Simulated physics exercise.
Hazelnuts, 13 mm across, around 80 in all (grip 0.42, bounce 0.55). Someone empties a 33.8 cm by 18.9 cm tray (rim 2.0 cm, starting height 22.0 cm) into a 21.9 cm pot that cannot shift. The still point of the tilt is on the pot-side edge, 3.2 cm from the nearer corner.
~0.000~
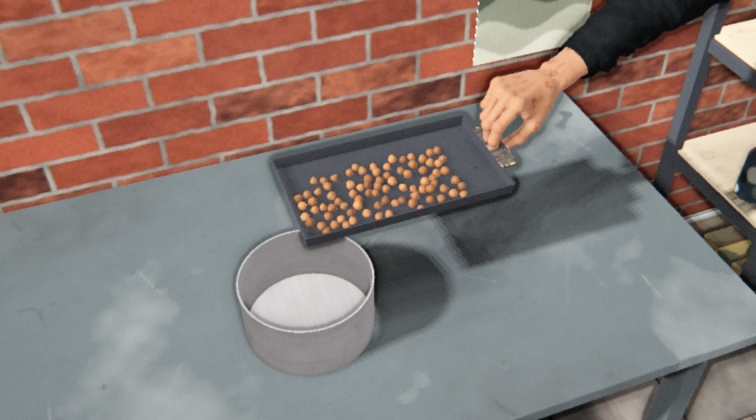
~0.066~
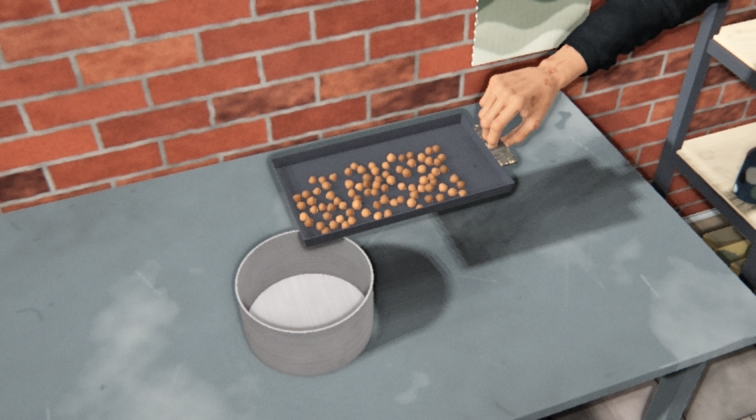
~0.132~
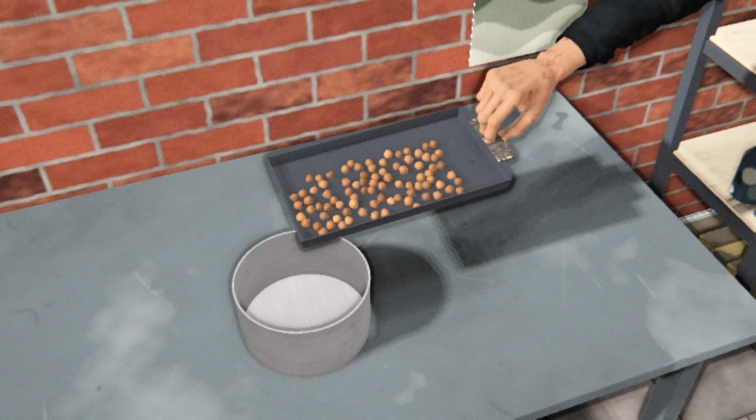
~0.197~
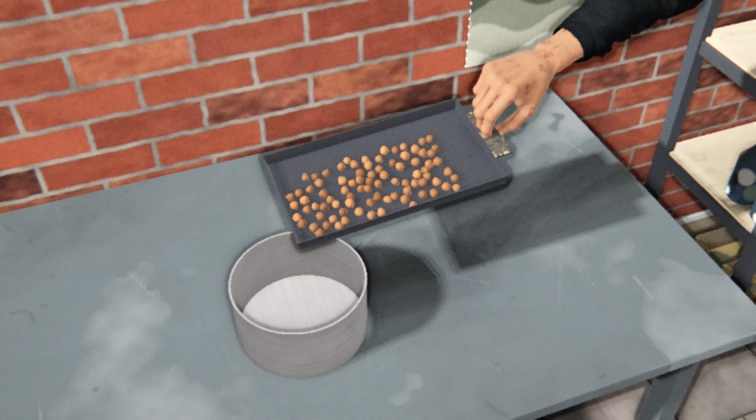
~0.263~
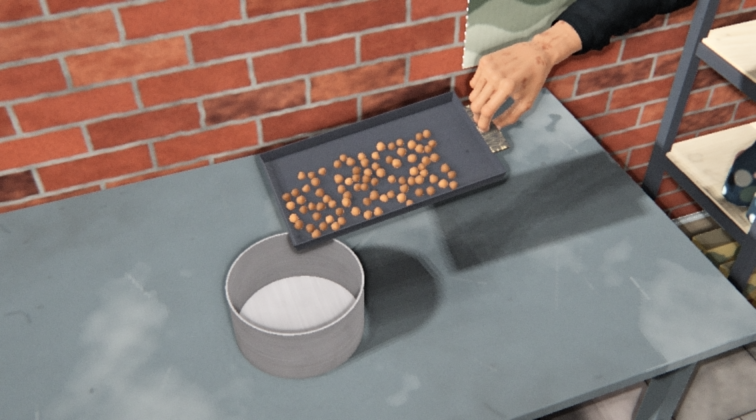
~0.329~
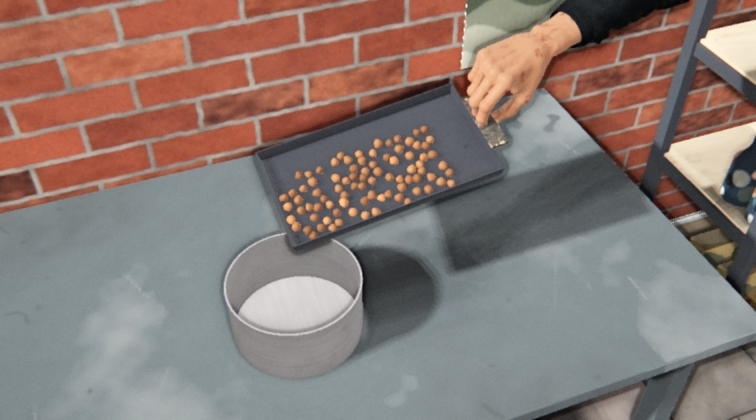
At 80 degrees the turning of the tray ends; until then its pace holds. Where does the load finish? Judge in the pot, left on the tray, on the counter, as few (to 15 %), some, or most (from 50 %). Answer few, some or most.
In the pot: Few; left on the tray: Most; on the counter: Few.
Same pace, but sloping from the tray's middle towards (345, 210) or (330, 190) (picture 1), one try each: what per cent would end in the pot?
Some 85 and 15 per cent.
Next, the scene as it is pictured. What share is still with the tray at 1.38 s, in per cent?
About 100 per cent.
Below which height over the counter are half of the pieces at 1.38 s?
About 28 cm.
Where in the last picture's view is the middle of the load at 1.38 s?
Around (330, 208).
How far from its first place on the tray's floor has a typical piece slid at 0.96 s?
About 6 cm.
After 0.96 s, tilt 45 degrees; the tray holds 100 %, the pot 0 %.
After 1.38 s, tilt 65 degrees; the tray holds 100 %, the pot 0 %.
After 1.89 s, tilt 80 degrees; the tray holds 100 %, the pot 0 %.
By 2.2 s all is still; pot 0 %, tray 100 %, counter 0 %.
